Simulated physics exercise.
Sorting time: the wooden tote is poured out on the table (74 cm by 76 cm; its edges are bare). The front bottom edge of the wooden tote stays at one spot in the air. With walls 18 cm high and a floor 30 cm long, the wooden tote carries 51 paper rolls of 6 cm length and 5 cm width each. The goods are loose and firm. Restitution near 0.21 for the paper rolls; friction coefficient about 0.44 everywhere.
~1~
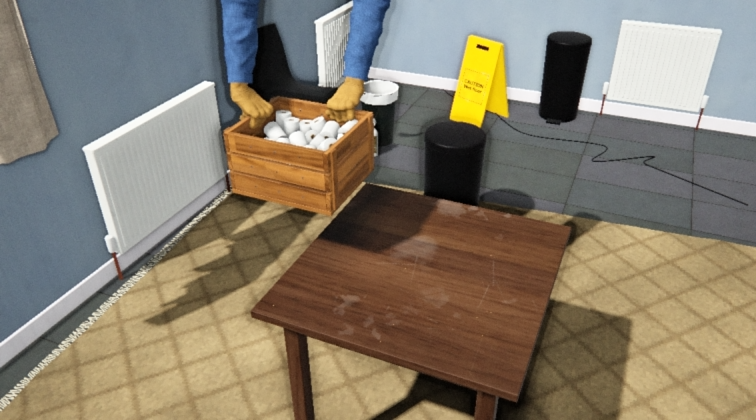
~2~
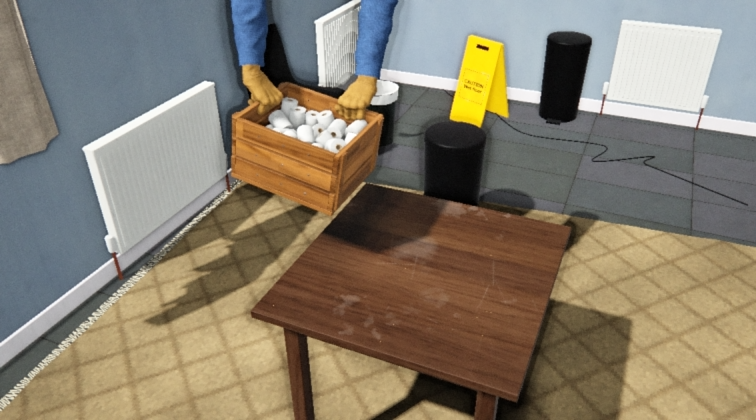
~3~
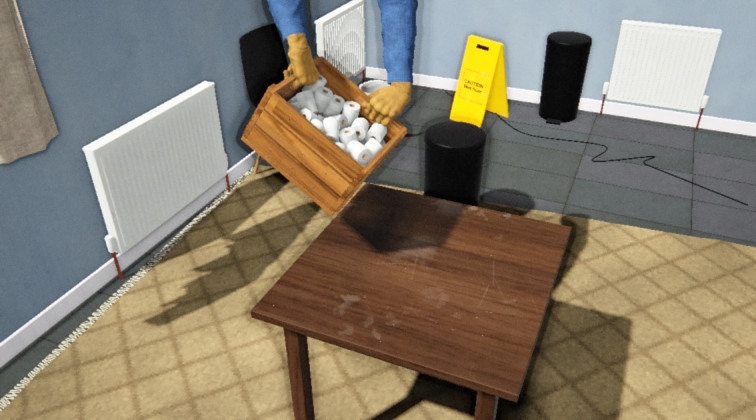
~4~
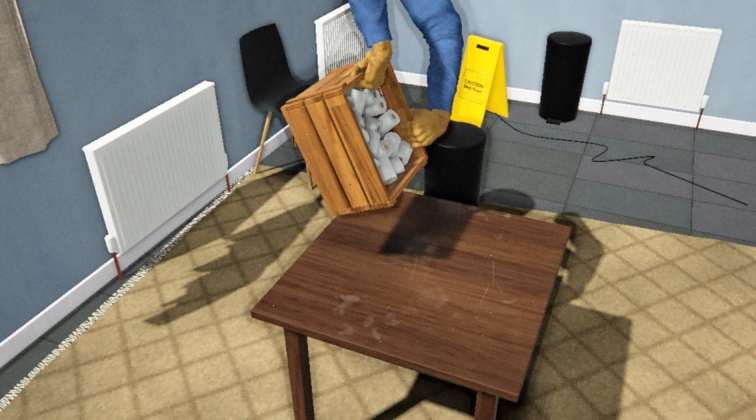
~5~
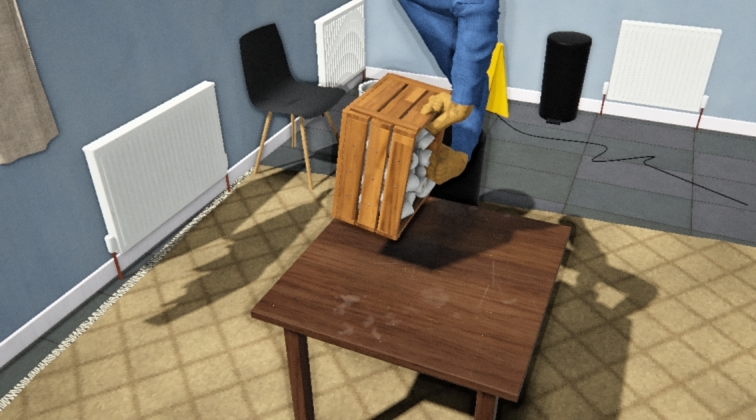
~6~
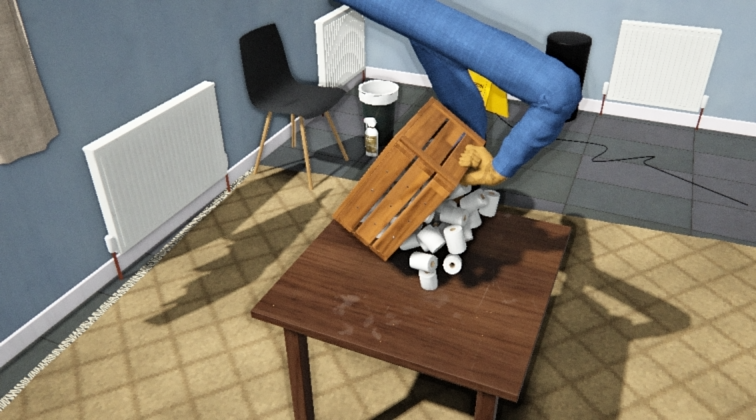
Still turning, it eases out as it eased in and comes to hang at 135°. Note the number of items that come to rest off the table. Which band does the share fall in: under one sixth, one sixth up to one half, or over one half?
The fraction sits in the middle band, a sixth to a half.
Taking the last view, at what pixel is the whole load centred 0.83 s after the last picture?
Somewhere near (480, 267) in the last picture's pixels.
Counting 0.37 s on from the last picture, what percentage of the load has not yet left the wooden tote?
Roughly 5 percent.
Then, 0.37 s after the last picture, tilt 135°; 2 still in the wooden tote, 41 on the table top and 8 over the right end of the table.
Then, 0.83 s after the last picture, tilt 135°; 37 on the table top, 13 over the right end of the table and 1 over the table's other edges.
Then, 1.48 s after the last picture, tilt 135°; 37 on the table top, 13 over the right end of the table and 1 over the table's other edges.
Outcome (2.31 s after the last picture), 36 on the table top, 13 over the right end of the table and 2 over the table's other edges. Asked share, 15 of 51, 29 per cent.
